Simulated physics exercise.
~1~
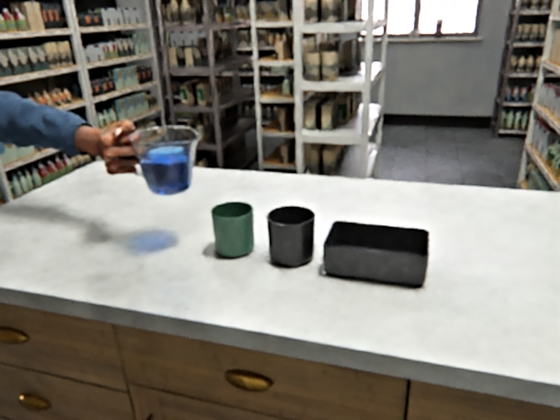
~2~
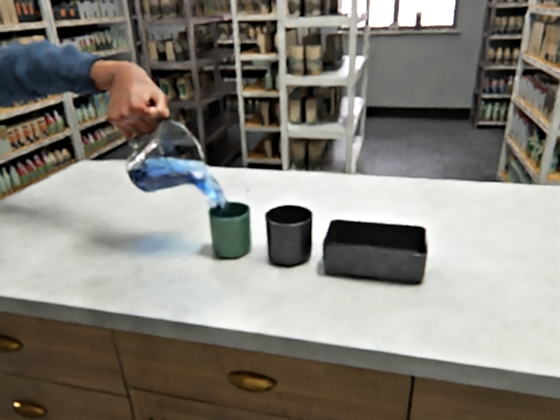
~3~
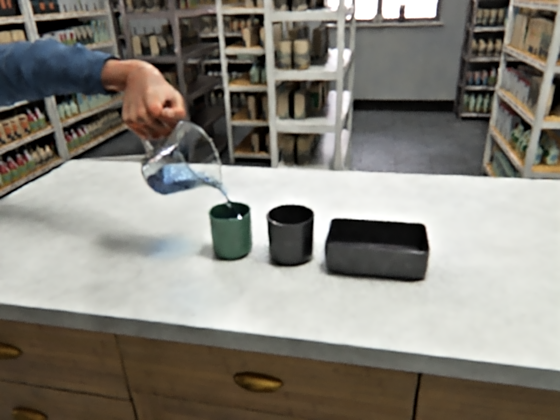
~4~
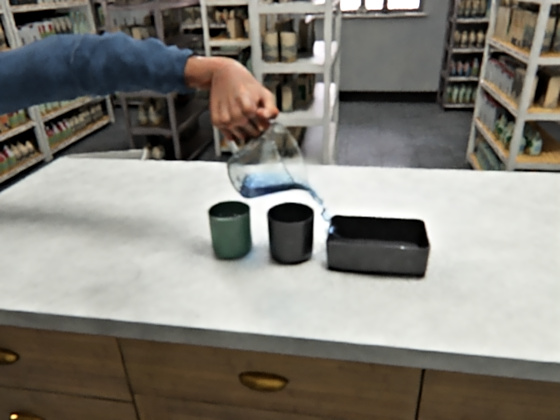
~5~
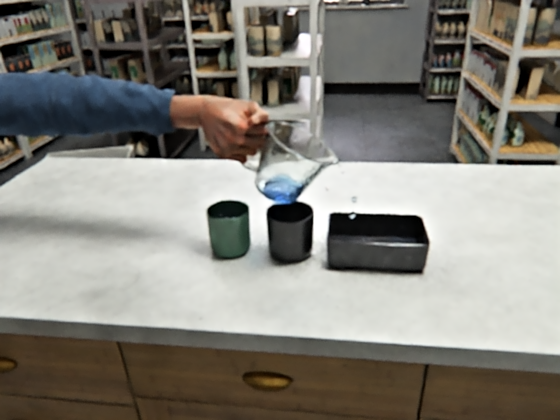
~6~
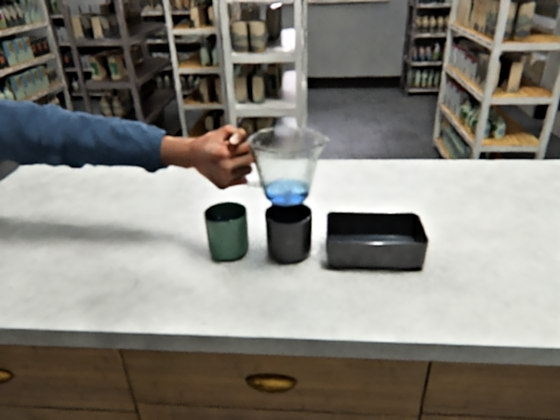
In a storeroom lined with shelves of bottles, a green cup, a black cup and a black rectangular box stand in a row on a pale worktop above wooden drawers. A hand reaching in from the left holds a clear jug of blue liquid, then tips it rightwards so that a stream falls toward the green cup. Still tilted, the jug moves right past the cups, and its stream reaches the left end of the box. The hand then levels the jug and the pouring stops. It ends upright above the black cup, with some blue liquid still inside.
